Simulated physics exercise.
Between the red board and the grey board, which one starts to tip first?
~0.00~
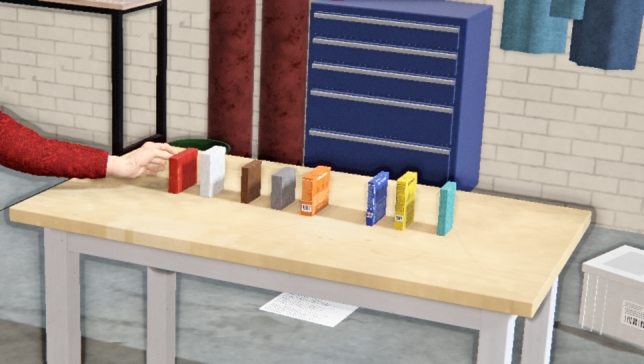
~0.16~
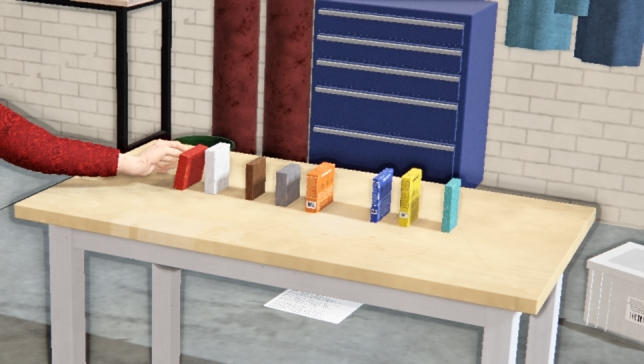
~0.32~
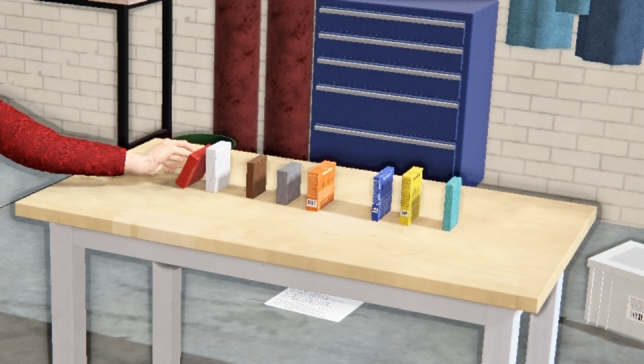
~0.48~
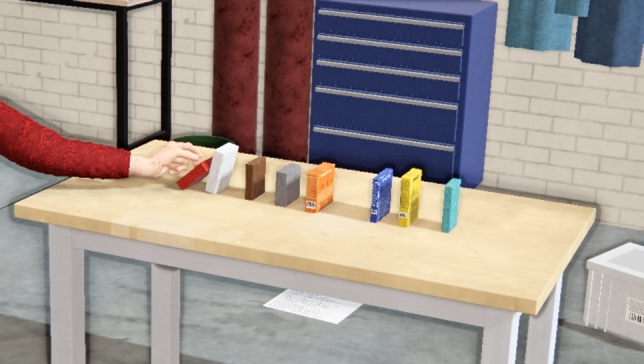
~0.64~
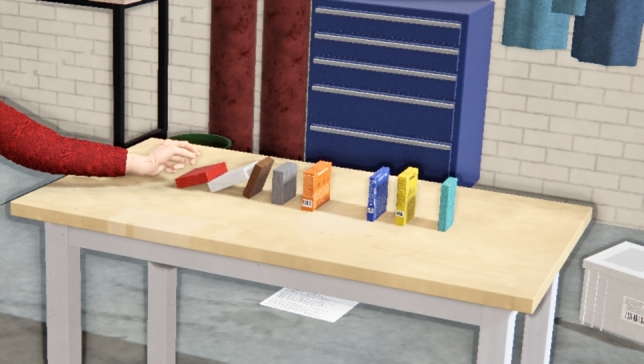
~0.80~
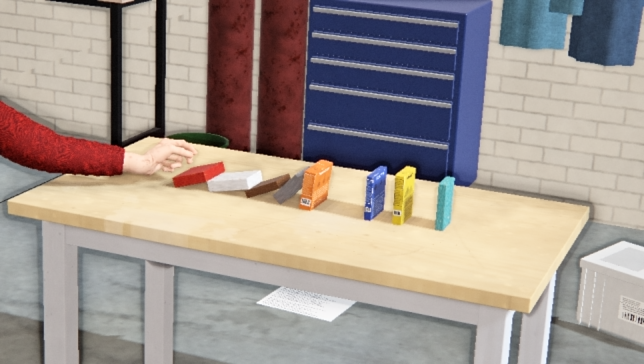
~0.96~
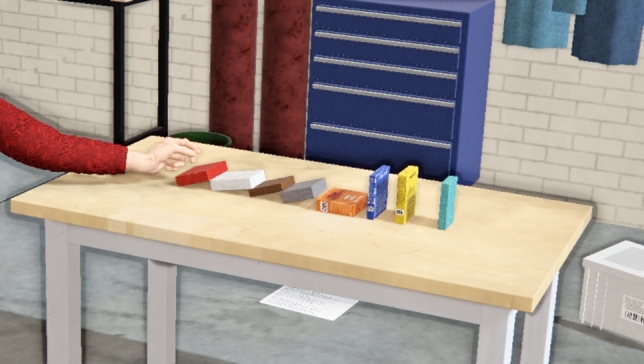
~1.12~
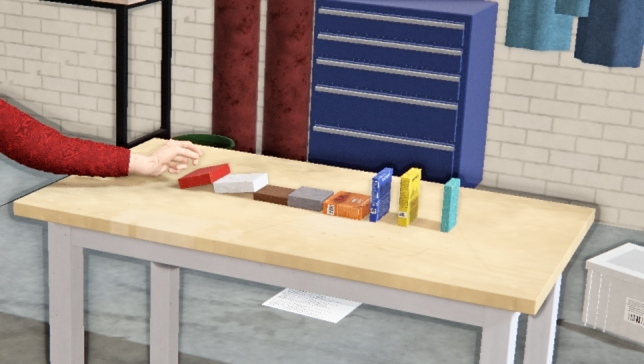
The red board starts to tip first, under the fingertip. The grey board only begins to lean later, once the white and brown boards have gone over.
